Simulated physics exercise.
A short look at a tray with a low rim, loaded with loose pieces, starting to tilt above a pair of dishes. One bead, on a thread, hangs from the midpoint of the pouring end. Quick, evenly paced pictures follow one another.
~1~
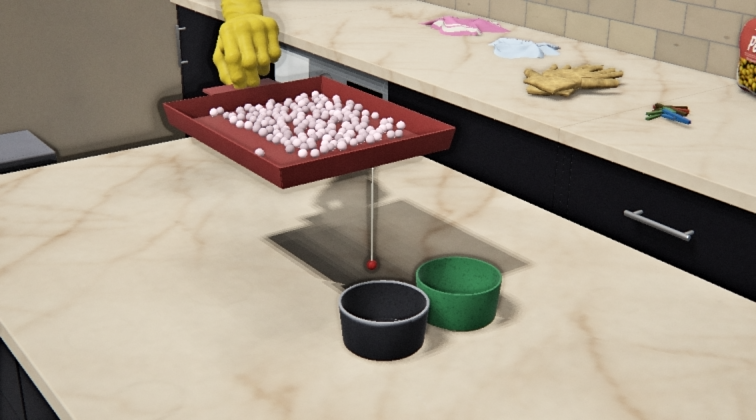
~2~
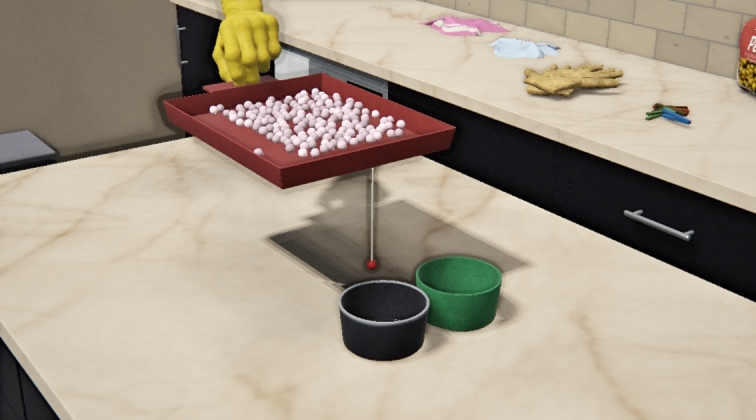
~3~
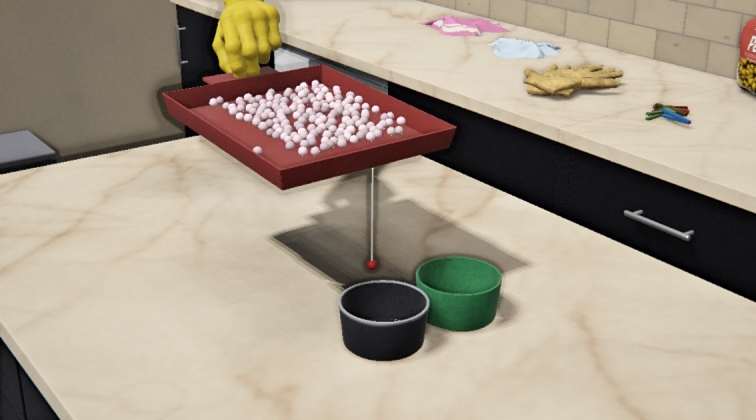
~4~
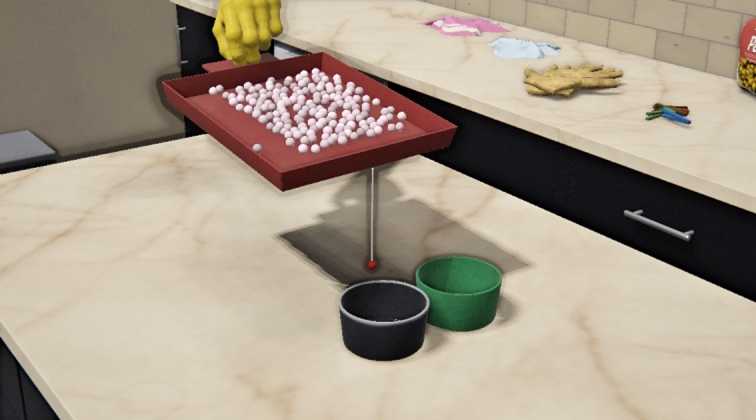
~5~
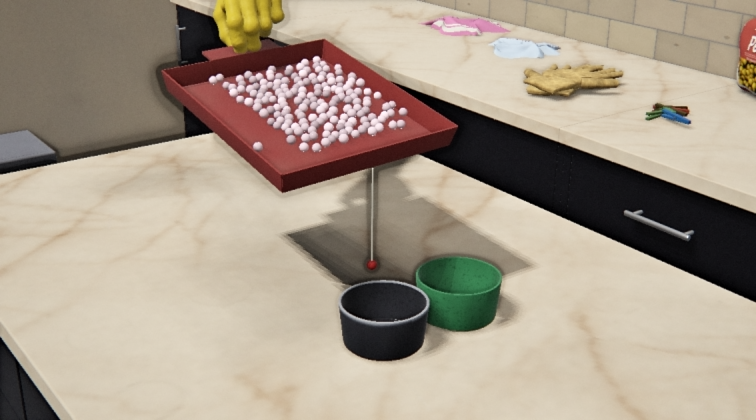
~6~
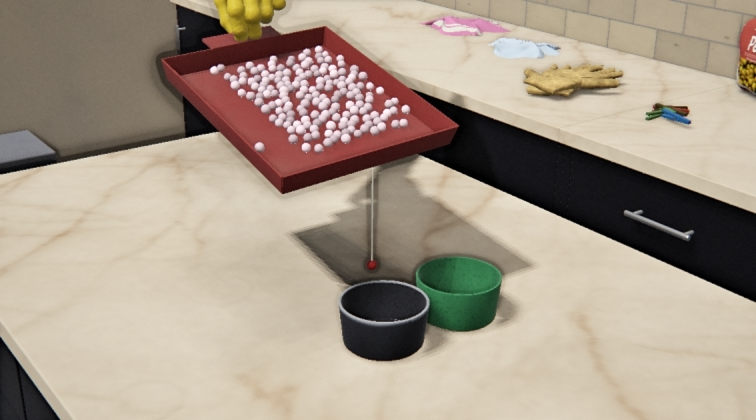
The clip opens on a yellow-gloved hand holding a red tray of small pale balls level above a black dish and a green dish, a red bead hanging beneath it. The hand then gradually raises the back of the tray, tilting it slightly toward its lower left corner.
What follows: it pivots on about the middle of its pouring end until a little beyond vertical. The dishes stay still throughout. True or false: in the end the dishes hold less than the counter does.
True.
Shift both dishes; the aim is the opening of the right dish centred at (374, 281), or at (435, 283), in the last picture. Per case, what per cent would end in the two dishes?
The first try gives 40 per cent, the second 60 per cent.
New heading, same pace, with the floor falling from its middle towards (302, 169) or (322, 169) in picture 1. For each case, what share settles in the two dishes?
The first try gives close to 0 percent; the next gives 10 percent.
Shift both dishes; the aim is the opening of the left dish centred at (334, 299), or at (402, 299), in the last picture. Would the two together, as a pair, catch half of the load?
Result, first setup: A minority share; second setup: A minority share.
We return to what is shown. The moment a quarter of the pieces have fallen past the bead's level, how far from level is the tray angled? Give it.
It sits at roughly 95°.
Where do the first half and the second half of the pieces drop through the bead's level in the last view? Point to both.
Close to (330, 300), then close to (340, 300).
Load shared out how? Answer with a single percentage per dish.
Share at the end - left dish ~ 30 %, right dish ~ 0 %.
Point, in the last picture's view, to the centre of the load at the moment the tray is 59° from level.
Near (342, 155).
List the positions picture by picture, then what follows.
In the first picture, corners of the pouring end (282, 166) and (450, 127), level; middle of the load (313, 122), sugar pearls; left dish (411, 336); right dish (486, 308); bead on its thread (372, 265).
In the second picture, corners of the pouring end (282, 166) and (450, 127), level; middle of the load (313, 120).
In the third picture, corners of the pouring end (282, 167) and (450, 127), tipped barely, lowest at the left corner; middle of the load (313, 115).
In the fourth picture, corners of the pouring end (283, 169) and (451, 126), tipped a little, lowest at the left corner; middle of the load (313, 108).
In the fifth picture, corners of the pouring end (283, 171) and (452, 125), tipped a little, lowest at the left corner; middle of the load (314, 101).
In the sixth picture, corners of the pouring end (284, 173) and (453, 125), tipped a little, lowest at the left corner; middle of the load (316, 95), every one on the move; left dish (411, 336); right dish (486, 308).
Just after the last frame, tray tipped steeply; almost all on the tray; just a few outside both; just a few in the air.
A moment on, tray tipped right over; roughly a quarter on the tray; about a tenth in the left dish; just a few in the right dish; roughly a quarter outside both; roughly a third in the air.
Further on, tray tipped past a quarter turn; roughly a third in the left dish; just a few in the right dish; roughly two thirds outside both.
When it is over, tray tipped past a quarter turn; roughly a third in the left dish; just a few in the right dish; roughly two thirds outside both.
